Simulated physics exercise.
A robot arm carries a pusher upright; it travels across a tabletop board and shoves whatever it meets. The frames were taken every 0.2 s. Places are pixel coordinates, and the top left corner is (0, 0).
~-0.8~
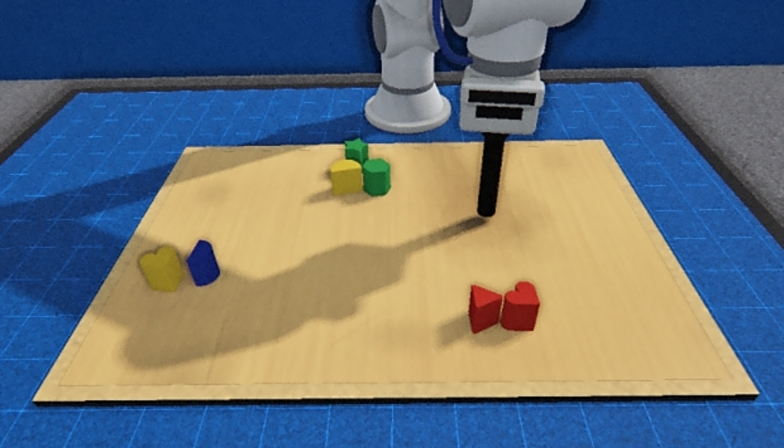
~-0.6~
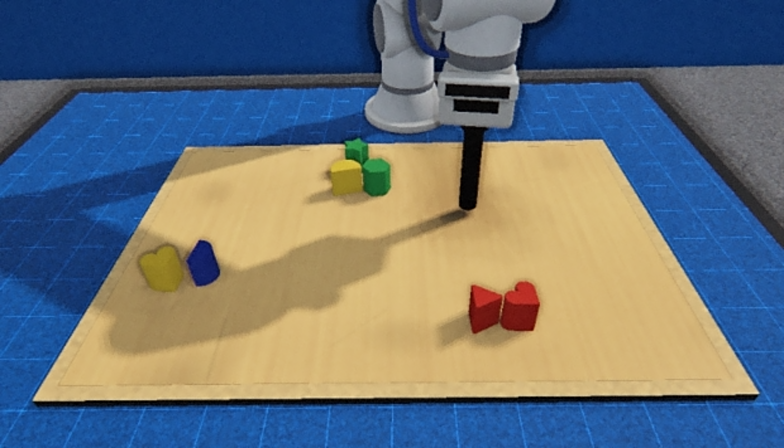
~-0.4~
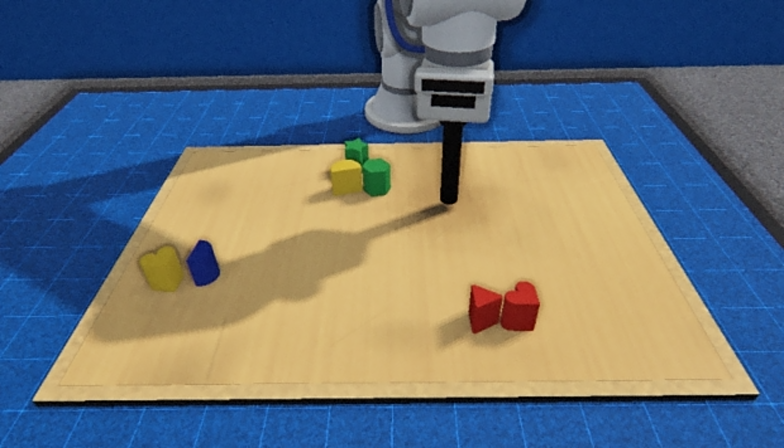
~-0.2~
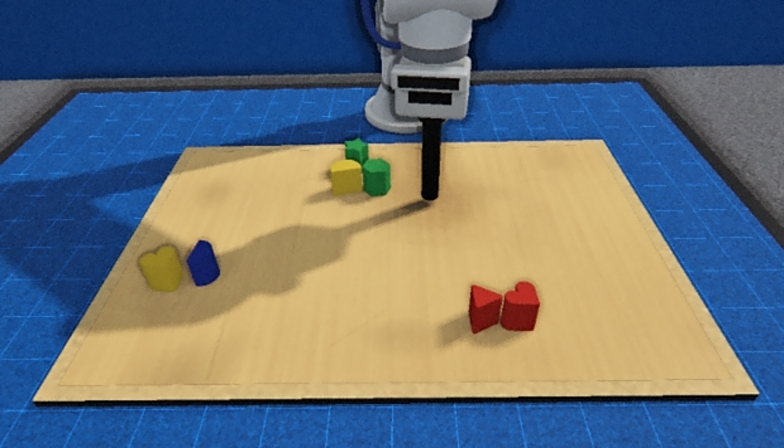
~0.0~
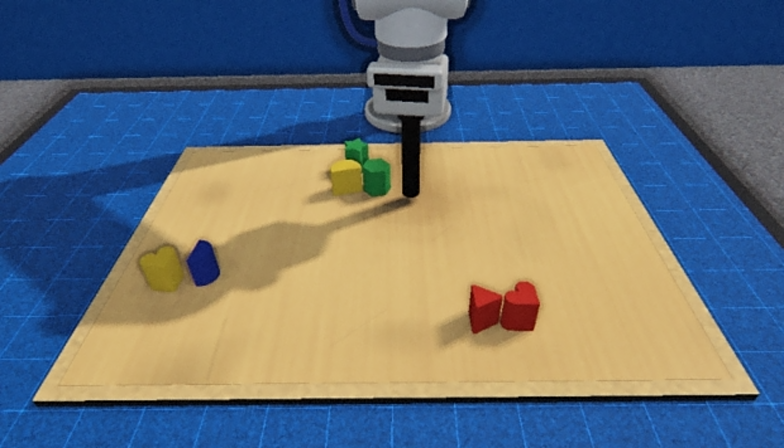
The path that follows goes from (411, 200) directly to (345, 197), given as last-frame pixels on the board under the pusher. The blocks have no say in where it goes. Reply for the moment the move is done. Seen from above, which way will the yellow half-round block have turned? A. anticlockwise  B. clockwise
A
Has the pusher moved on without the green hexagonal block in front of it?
Yes, that is how it ends up.
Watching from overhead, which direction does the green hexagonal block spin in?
Seen from overhead, it turns clockwise.
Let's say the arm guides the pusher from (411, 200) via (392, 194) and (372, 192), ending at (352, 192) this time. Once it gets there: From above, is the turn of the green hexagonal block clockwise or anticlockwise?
It spins clockwise.
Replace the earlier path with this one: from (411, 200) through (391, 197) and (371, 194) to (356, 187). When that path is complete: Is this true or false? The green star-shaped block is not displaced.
That is false.
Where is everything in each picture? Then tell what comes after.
In the first picture, lower end of the pusher at (486, 212), tops of blocks, yellow half-round block at (345, 165), green star-shaped block at (355, 144), green hexagonal block at (376, 165).
In the second picture, pusher at (468, 205), blocks as before.
In the third picture, pusher at (449, 200), blocks as before.
In the fourth picture, pusher at (430, 196), blocks as before.
In the fifth picture, pusher at (411, 193), yellow half-round block at (345, 165), green star-shaped block at (355, 144), green hexagonal block at (376, 165).
What follows on the original path. Halfway along, pusher at (378, 192); yellow half-round block at (340, 164); green hexagonal block at (370, 162), turned 35° clockwise.
At the end, pusher at (345, 191); yellow half-round block at (337, 163), turned 35° anticlockwise; green star-shaped block not moved; green hexagonal block at (366, 161), turned 65° clockwise.
